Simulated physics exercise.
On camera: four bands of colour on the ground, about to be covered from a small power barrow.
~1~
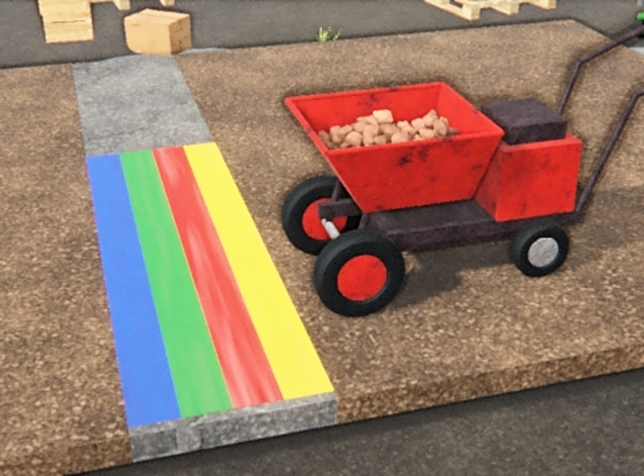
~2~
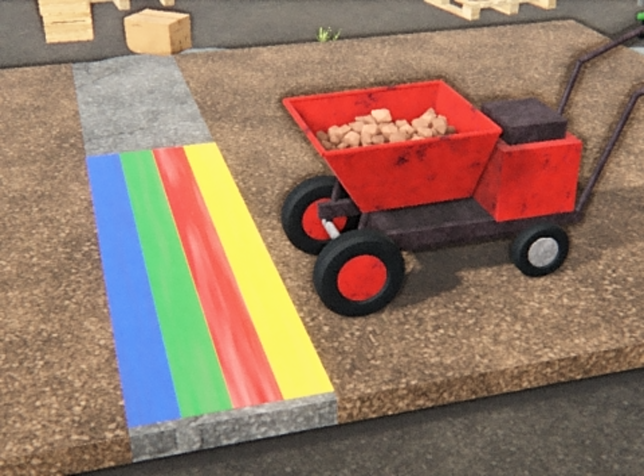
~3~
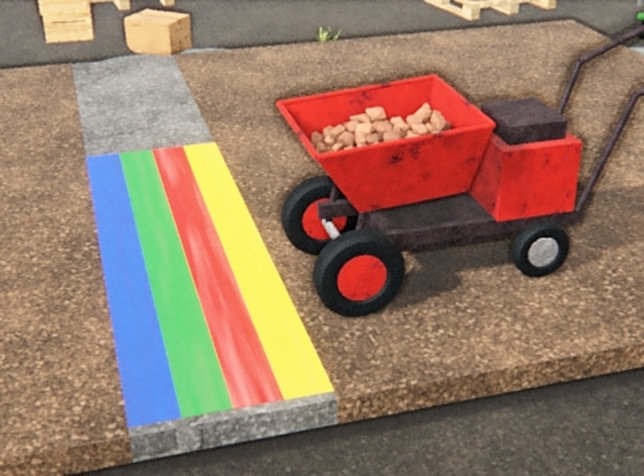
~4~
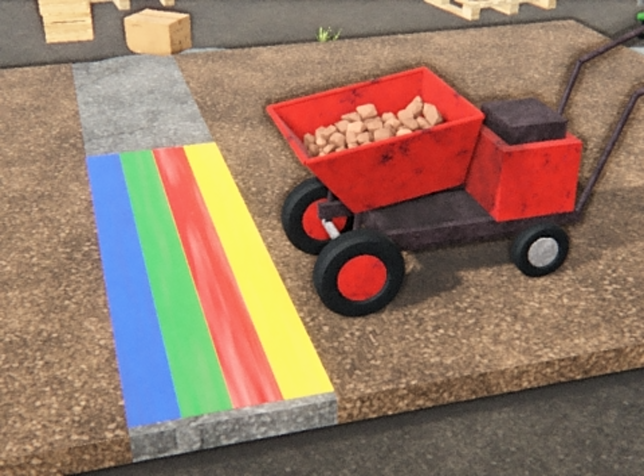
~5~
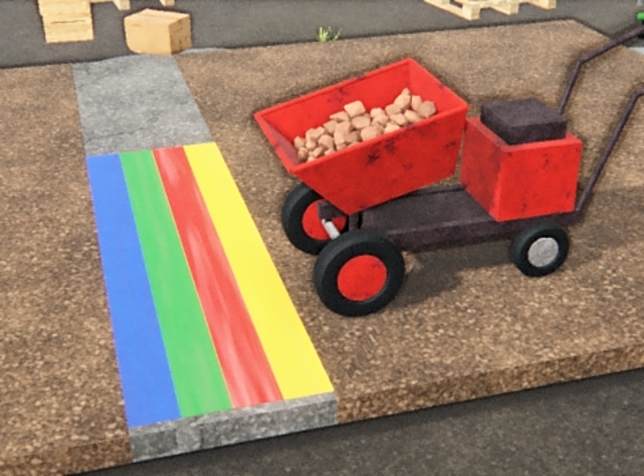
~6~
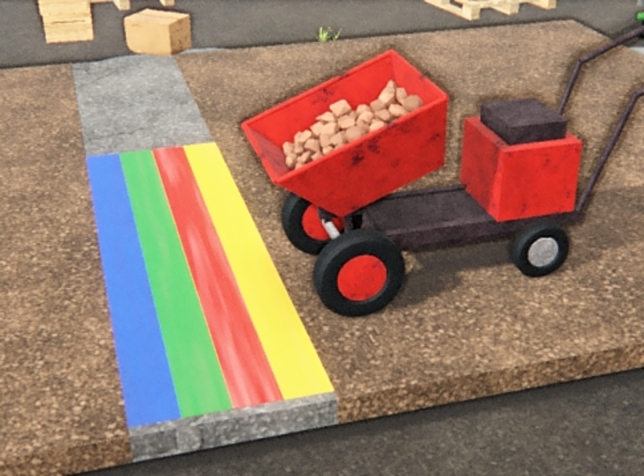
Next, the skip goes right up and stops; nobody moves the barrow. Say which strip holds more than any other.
The green one gets the largest share.
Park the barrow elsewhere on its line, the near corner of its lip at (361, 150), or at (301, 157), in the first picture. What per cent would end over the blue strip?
First some 20, then 40 per cent.
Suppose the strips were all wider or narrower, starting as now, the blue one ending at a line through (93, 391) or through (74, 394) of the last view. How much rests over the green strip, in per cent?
Near 40 % and 40 %.
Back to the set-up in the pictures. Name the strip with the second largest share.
The runner-up: Blue.
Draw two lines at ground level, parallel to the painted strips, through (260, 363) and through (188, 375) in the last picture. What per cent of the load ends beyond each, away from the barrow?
The first gives 90 %, the second 50 %.
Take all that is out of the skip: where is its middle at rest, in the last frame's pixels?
Near (160, 299).
Soon, skip tipped steeply; all in the skip.
A while on, skip tipped right over; most in the skip; a stray few over the red strip; a small part over the green strip; a stray few over the blue strip.
Towards the end, skip tipped right over; about a quarter in the skip; a small part over the red strip; about a third over the green strip; about a quarter over the blue strip; a small part off the paint.
Finally, skip tipped right over; a small part in the skip; a stray few over the yellow strip; a small part over the red strip; about a third over the green strip; about a quarter over the blue strip; a small part off the paint.
